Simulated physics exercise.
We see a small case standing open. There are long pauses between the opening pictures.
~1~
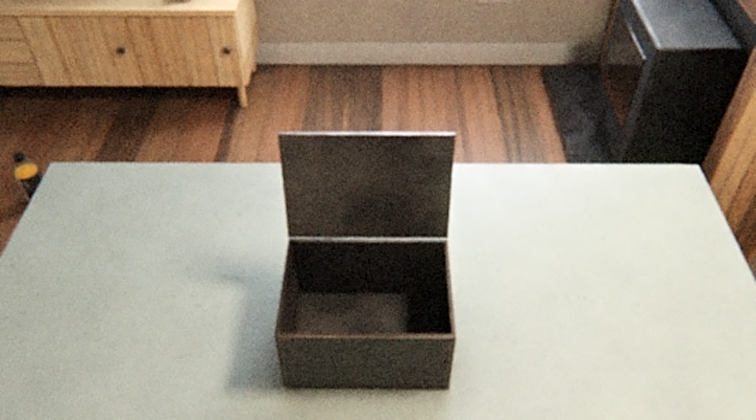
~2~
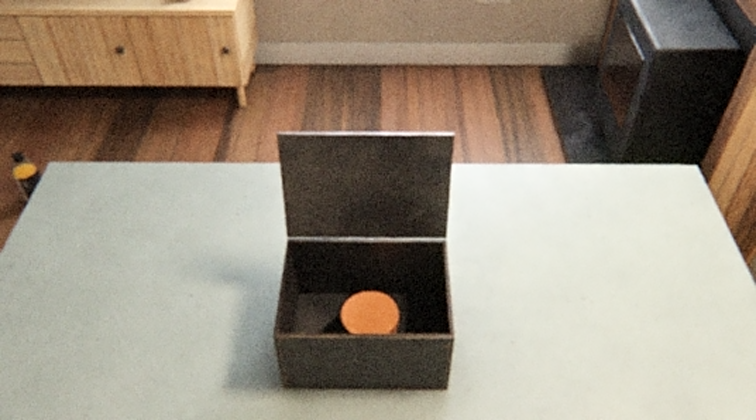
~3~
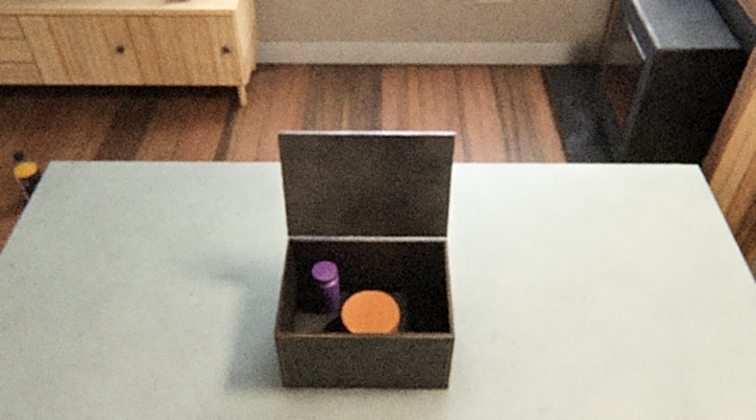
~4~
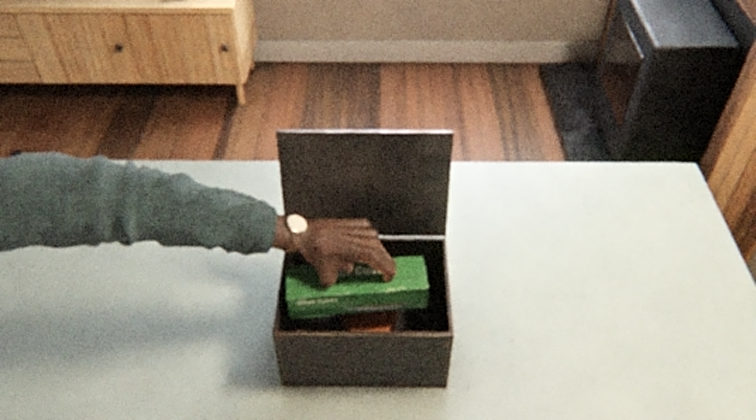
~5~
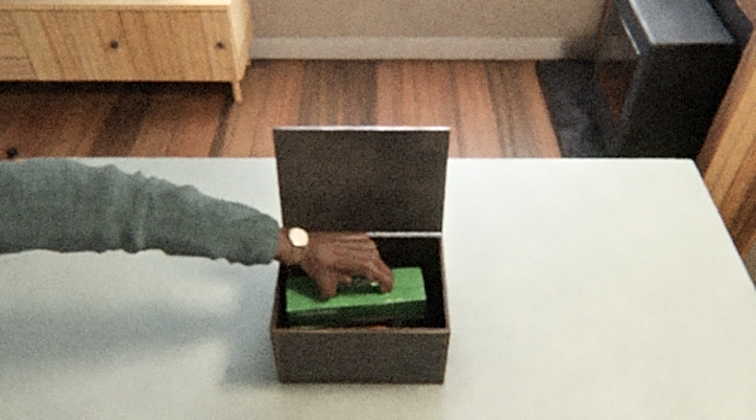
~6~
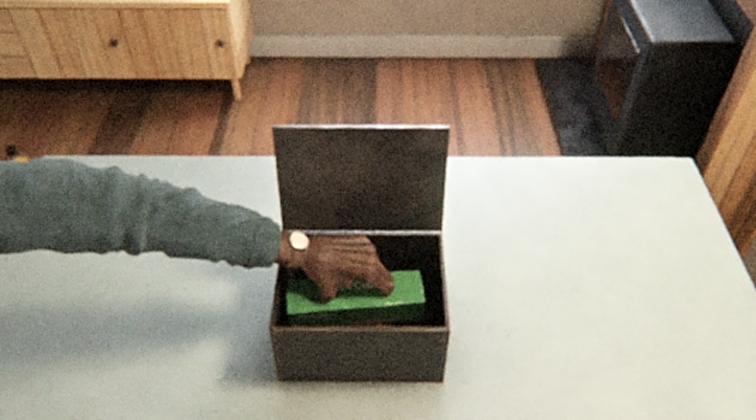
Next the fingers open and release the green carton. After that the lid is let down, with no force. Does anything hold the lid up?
Here the lid sits on the rim.
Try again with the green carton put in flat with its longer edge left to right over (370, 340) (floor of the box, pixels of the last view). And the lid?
Then it shuts flat.
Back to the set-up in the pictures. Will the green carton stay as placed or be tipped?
The green carton stays as placed.
Then, 1.10 s after the last picture, lid starting down.
Then, 1.60 s after the last picture, lid 57° above the rim.
Then, 1.90 s after the last picture, lid 34° above the rim.
Then, 2.20 s after the last picture, lid 9° above the rim.
At rest, lid shut; all 3 in place. Seen from the same camera at the end, green carton near (356, 302).
